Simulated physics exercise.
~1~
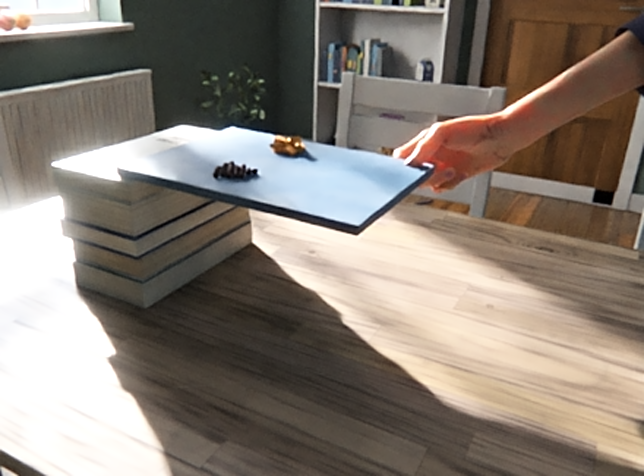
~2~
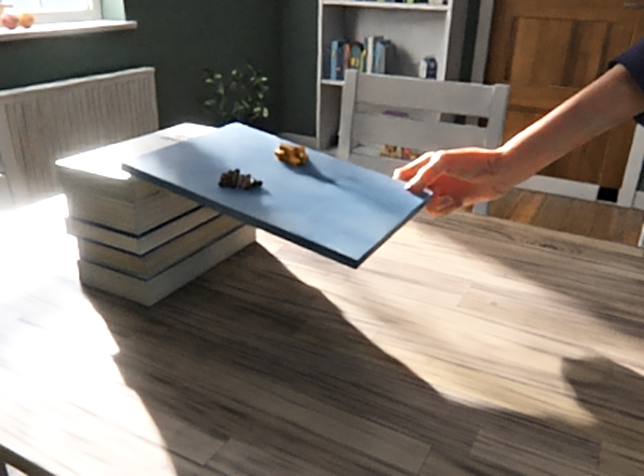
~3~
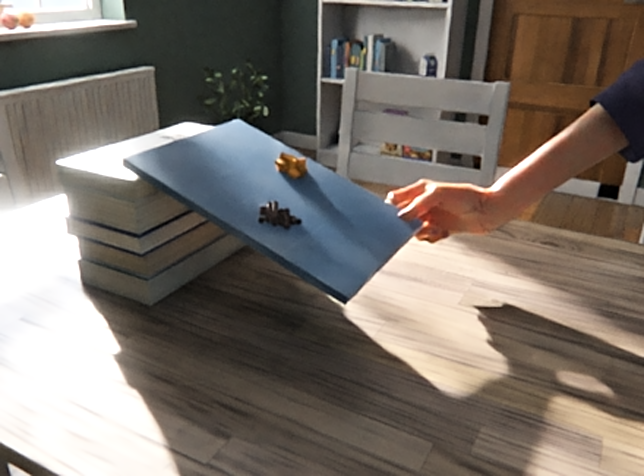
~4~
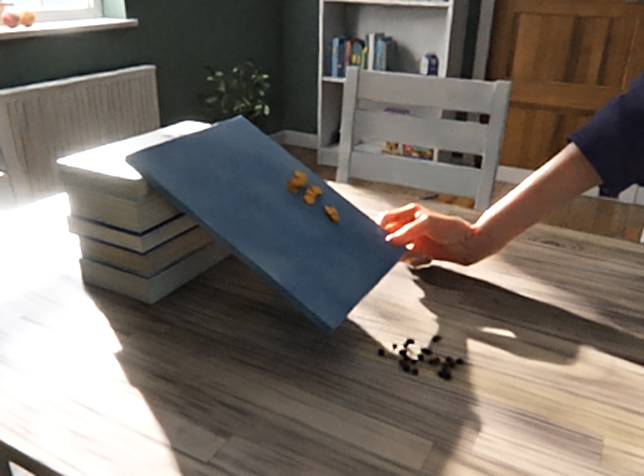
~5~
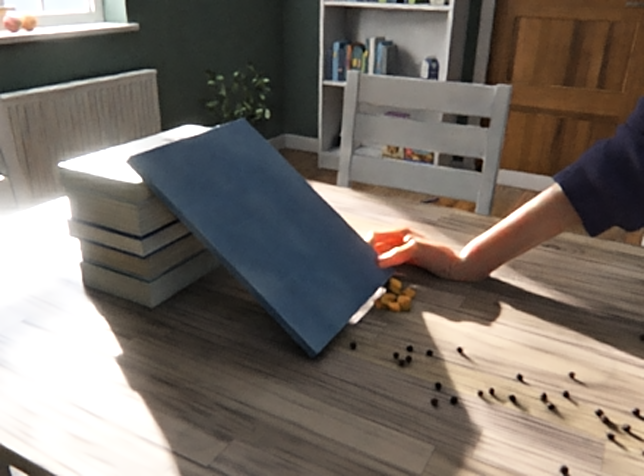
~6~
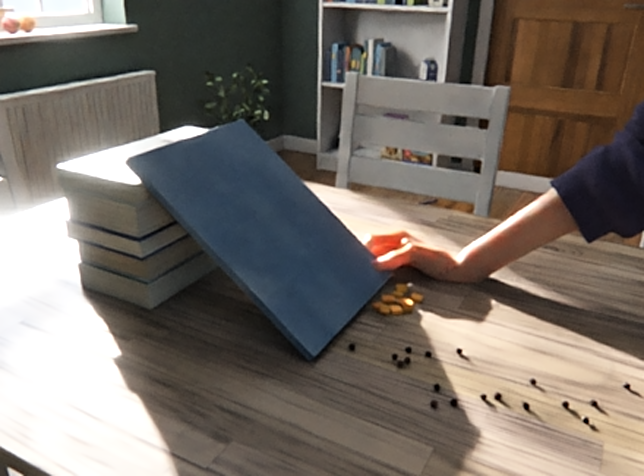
At first, a hand holds up the free end of a blue board whose other end rests on a stack of books, with a dark little heap nearer the viewer and a golden-orange one farther back. The hand lowers its end, and the board tilts more steeply while both heaps stay on it. Then the dark pieces slide off and scatter on the wooden table, as the orange ones begin to slip down. The board's lower end reaches the table, and the orange pieces gather at its foot. The dark pieces end up spread farther away to the right, with the hand still beside the board.
